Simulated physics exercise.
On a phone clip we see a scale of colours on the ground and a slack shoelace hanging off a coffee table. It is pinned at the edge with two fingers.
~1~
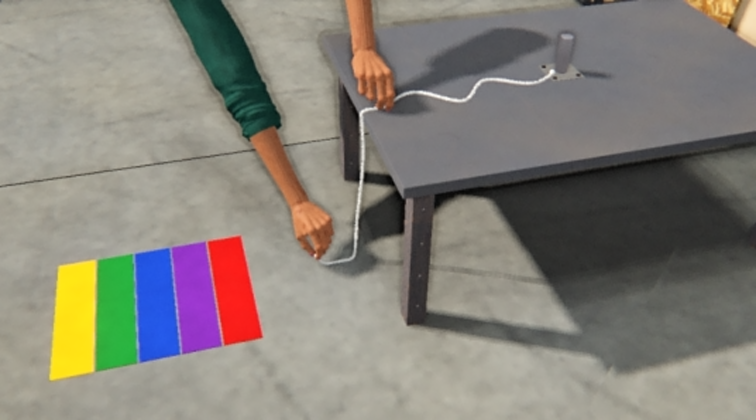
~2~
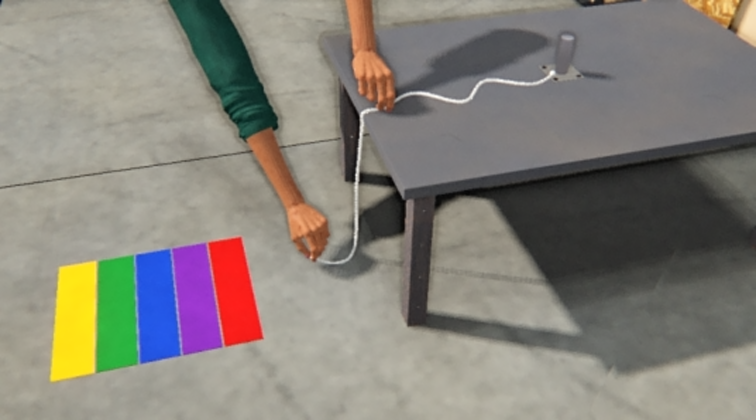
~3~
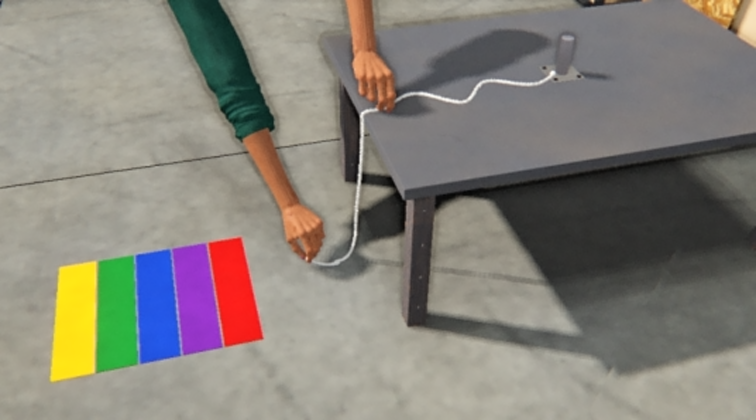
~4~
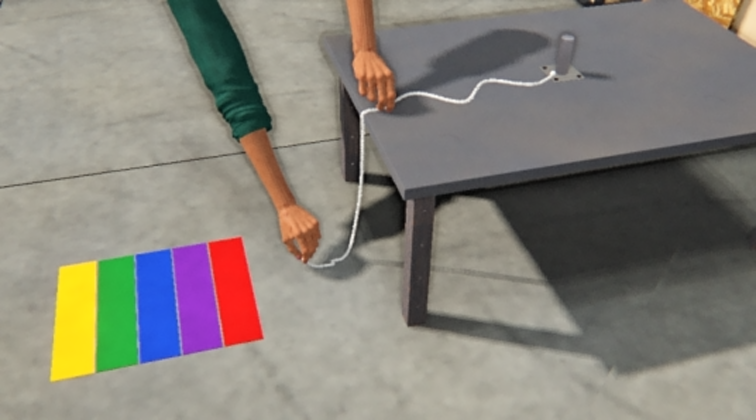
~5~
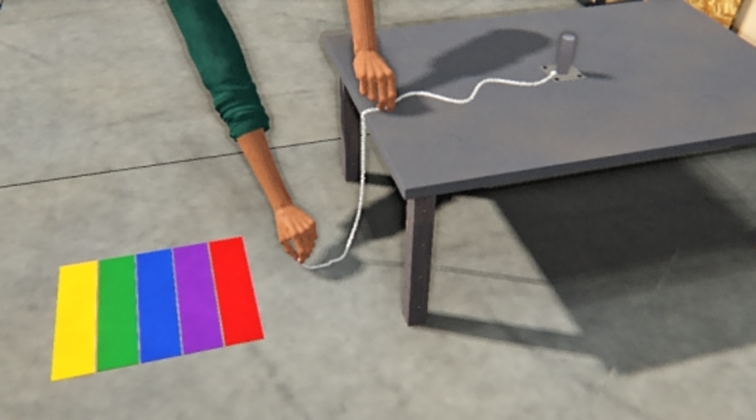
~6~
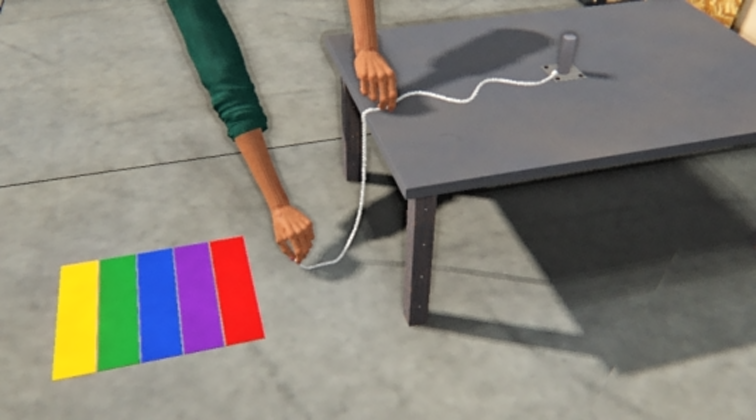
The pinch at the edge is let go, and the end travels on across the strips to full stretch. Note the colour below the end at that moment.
Colour below: Blue.
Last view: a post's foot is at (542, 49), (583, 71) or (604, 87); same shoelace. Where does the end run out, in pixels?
The first try gives about (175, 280), the second about (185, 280) and the third about (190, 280).
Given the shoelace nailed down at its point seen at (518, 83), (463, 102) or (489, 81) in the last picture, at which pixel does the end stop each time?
Going through the three tries, you get (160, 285), (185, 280) and (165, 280).
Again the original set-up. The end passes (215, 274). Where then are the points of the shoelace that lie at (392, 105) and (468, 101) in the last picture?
One lands at (363, 122), the other at (440, 95).
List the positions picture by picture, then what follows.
In the first picture, end (316, 255); red (240, 321); purple (199, 329); blue (159, 337); green (116, 345); yellow (73, 353).
In the second picture, end (312, 257); shoelace through (531, 84) (474, 93) (414, 94) (362, 129) (357, 191) (354, 249).
In the third picture, end (307, 258).
In the fourth picture, end (303, 259); shoelace through (531, 85) (475, 93) (414, 94) (363, 129) (361, 191) (349, 250).
In the fifth picture, end (299, 259).
In the sixth picture, end (296, 259); shoelace through (533, 84) (476, 92) (416, 93) (365, 128) (363, 190) (345, 249).
A little later, end near (215, 274); over red.
Next, end near (177, 281); over purple.
When it is tight, end near (155, 285); over blue. The blue one.
